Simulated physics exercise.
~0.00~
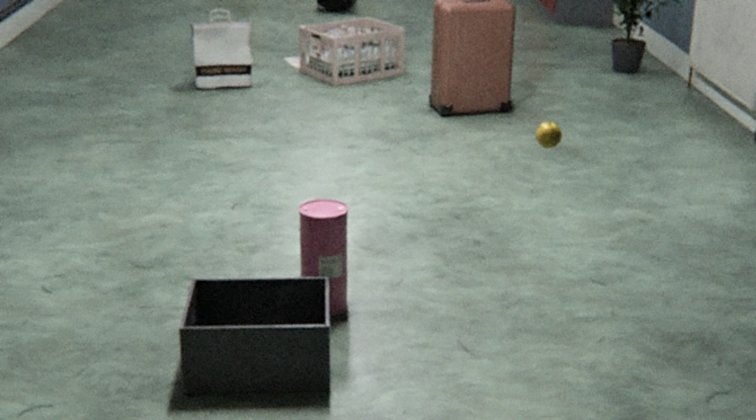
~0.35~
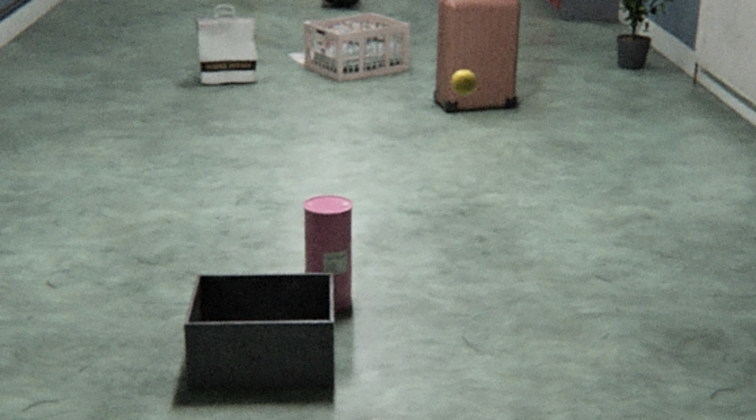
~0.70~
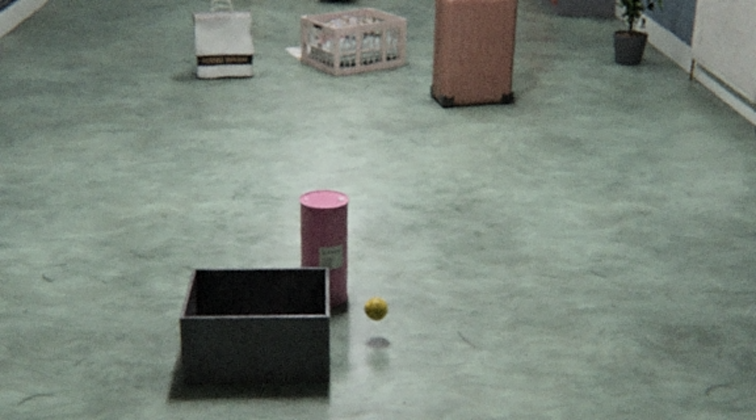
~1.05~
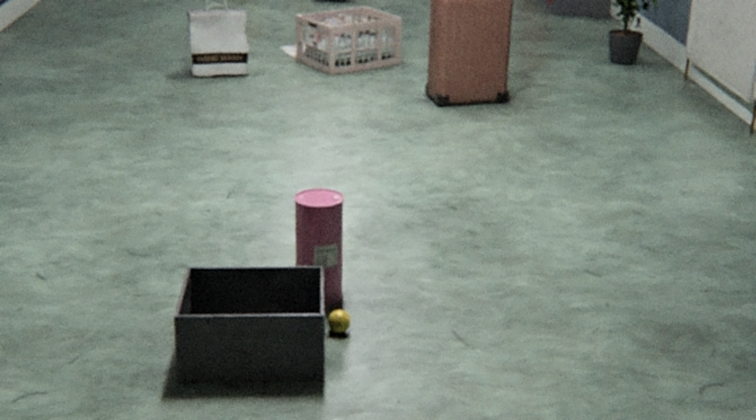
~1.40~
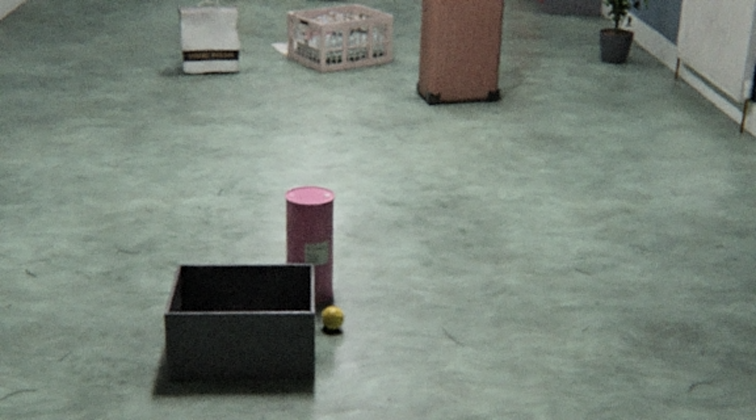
An open dark box stays put as a yellow apple flies down and lands outside it.
